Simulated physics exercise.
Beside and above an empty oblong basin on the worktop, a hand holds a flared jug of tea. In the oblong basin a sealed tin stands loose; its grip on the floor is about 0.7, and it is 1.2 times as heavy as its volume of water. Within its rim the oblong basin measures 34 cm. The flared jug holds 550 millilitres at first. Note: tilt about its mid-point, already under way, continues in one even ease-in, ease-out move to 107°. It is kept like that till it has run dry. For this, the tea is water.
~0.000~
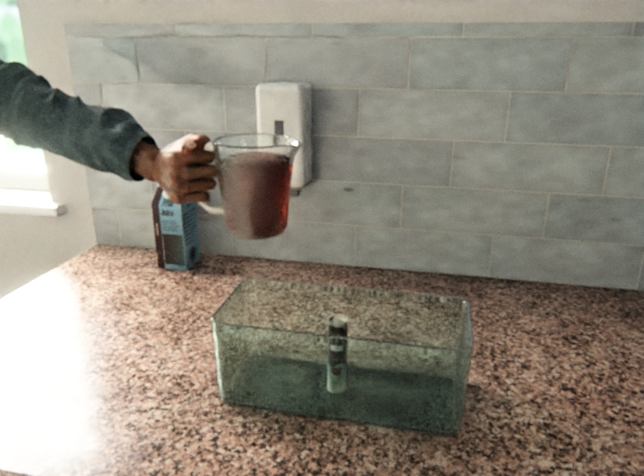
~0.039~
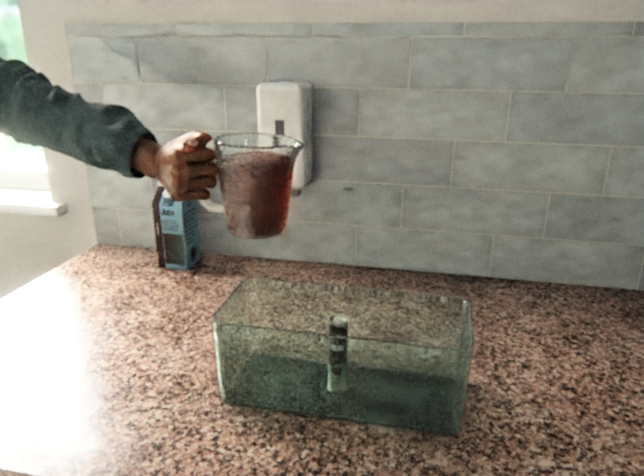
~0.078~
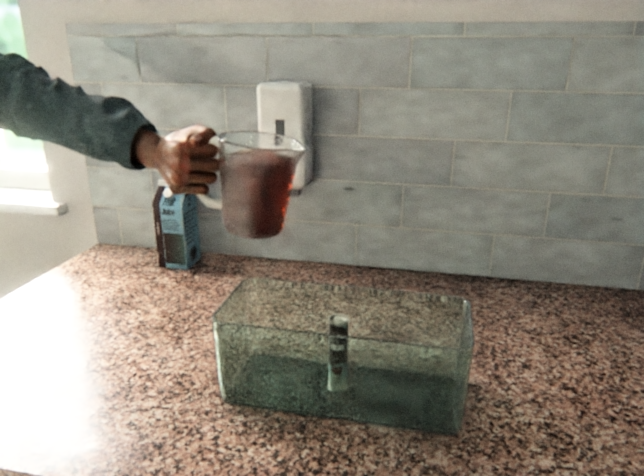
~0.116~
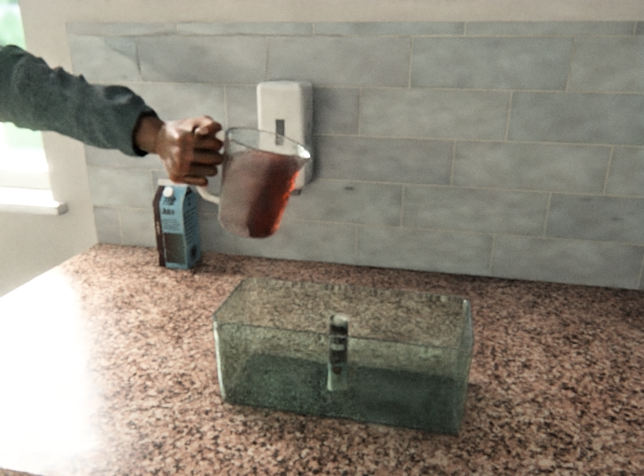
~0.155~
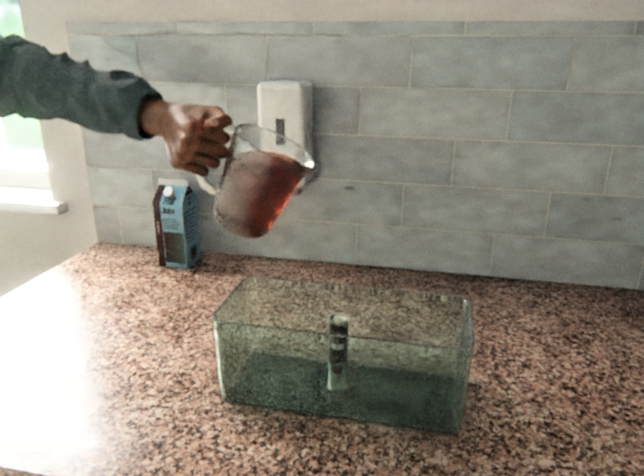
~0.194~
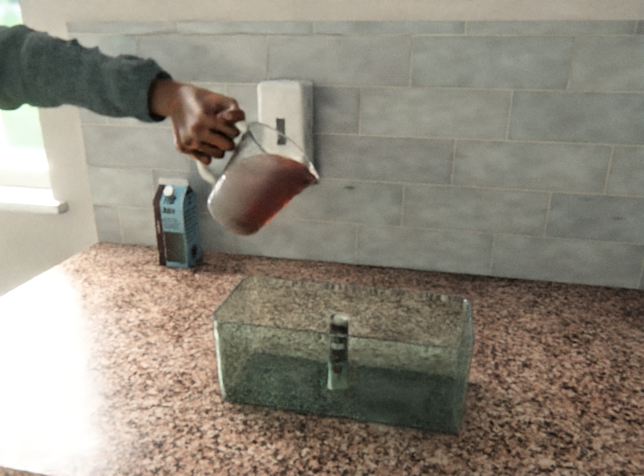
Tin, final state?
Standing.
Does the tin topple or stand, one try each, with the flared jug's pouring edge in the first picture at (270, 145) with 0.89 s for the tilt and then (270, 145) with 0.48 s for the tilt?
Run one: It tumbles. Run two: It tumbles.
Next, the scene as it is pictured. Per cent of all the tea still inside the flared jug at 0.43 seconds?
Close to 50 in a hundred.
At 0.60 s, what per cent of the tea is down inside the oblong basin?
Around 68 parts in a hundred.
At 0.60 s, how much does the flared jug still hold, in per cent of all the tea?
About 10 per cent.
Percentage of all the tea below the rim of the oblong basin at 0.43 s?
Near 14 in a hundred.
Then, 0.43 s in, the tilt is 104° and 49 per cent is still to pour; the tin stands where it began.
Then, 0.60 s in, the tilt is 107° and 11 per cent is still to pour; the tin stands where it began.
Then, 0.78 s in, the tilt is 107° and 1 per cent is still to pour; the tin stands where it began.
Then, 0.98 s in, the tilt is 107° and 0 per cent is still to pour; the tin stands where it began.
Finally, the tin stands where it began.
